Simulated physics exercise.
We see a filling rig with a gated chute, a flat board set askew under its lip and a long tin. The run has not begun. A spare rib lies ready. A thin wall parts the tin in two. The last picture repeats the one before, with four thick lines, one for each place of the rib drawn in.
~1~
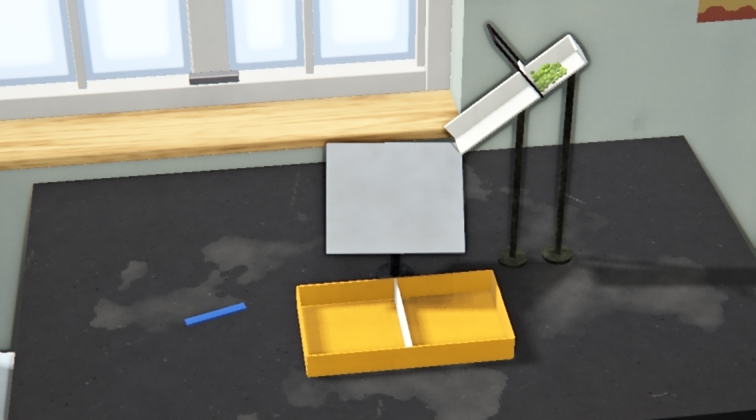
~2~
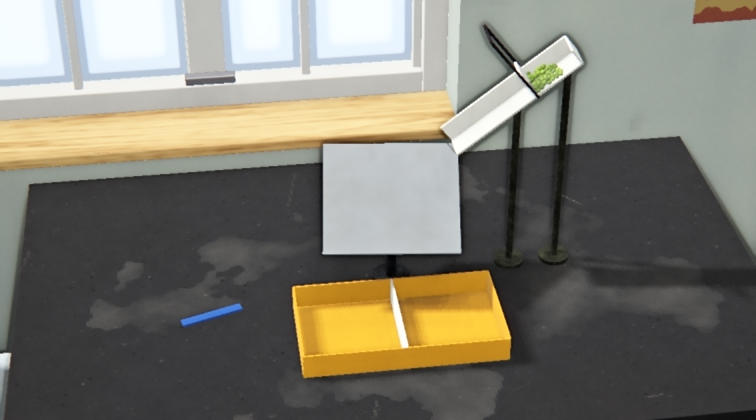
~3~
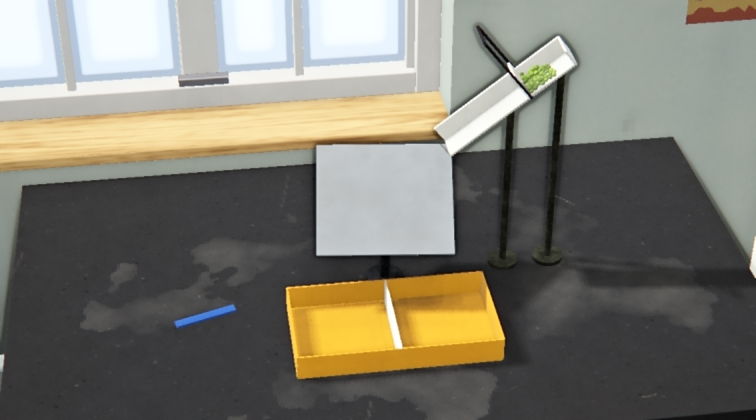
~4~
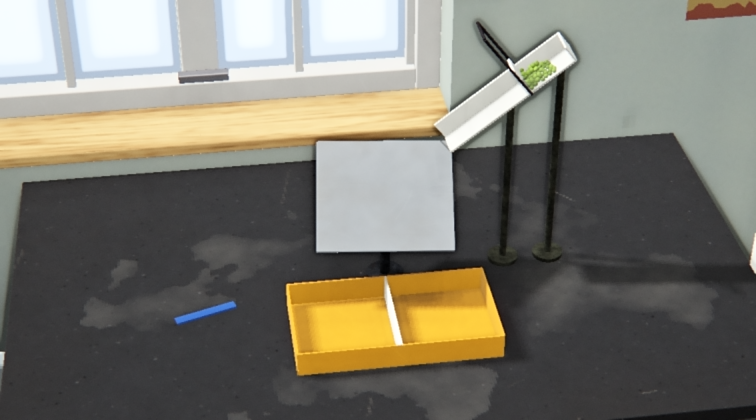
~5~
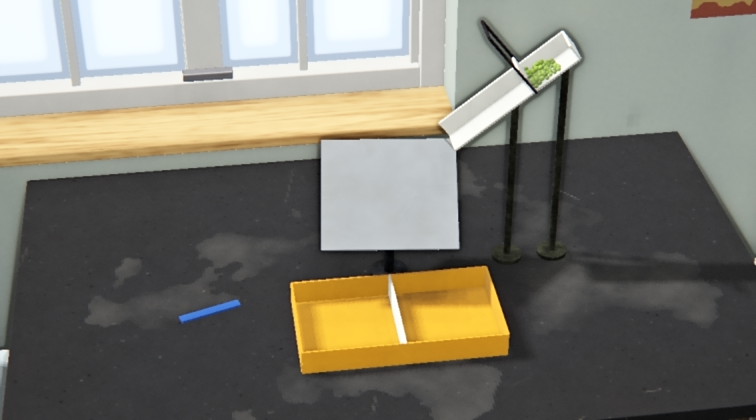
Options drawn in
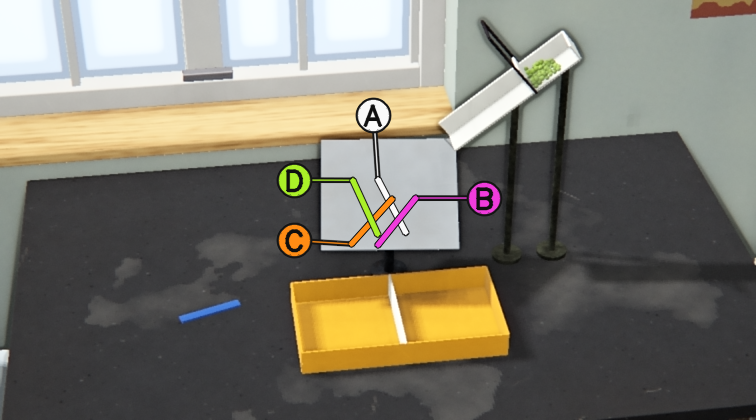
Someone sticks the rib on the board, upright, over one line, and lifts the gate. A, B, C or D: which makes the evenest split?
I would pick line D.
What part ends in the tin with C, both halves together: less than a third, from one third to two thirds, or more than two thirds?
More than two thirds.
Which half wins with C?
The left half.
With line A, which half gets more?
The right half.
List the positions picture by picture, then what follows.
The first frame shows load behind the gate at (545, 76), dried peas; lip of the chute at (458, 147), sloping fairly steeply.
The second frame shows middle of the board at (391, 198), tilted fairly steeply; middle of its low edge at (392, 254); of its high edge at (390, 144).
The third frame shows front corners of the tin at (297, 358) and (504, 339); front end of its middle wall at (401, 348); gate still shut at (514, 73).
The fourth frame shows middle of the load at (535, 74); lip at (448, 144).
The fifth frame shows middle of the load at (539, 73); lip at (452, 143).
On the marked copy, line A from (378, 179) to (405, 232); line B from (415, 197) to (377, 245); line C from (392, 198) to (351, 244); line D from (352, 180) to (377, 234).
For line A, of what is caught, a small part in the left half, nearly all in the right.
For line B, of what is caught, nearly all in the left half, a small part in the right.
For line C, of what is caught, nearly all in the left half, a small part in the right.
For line D, of what is caught, about two thirds in the left half, about a third in the right.
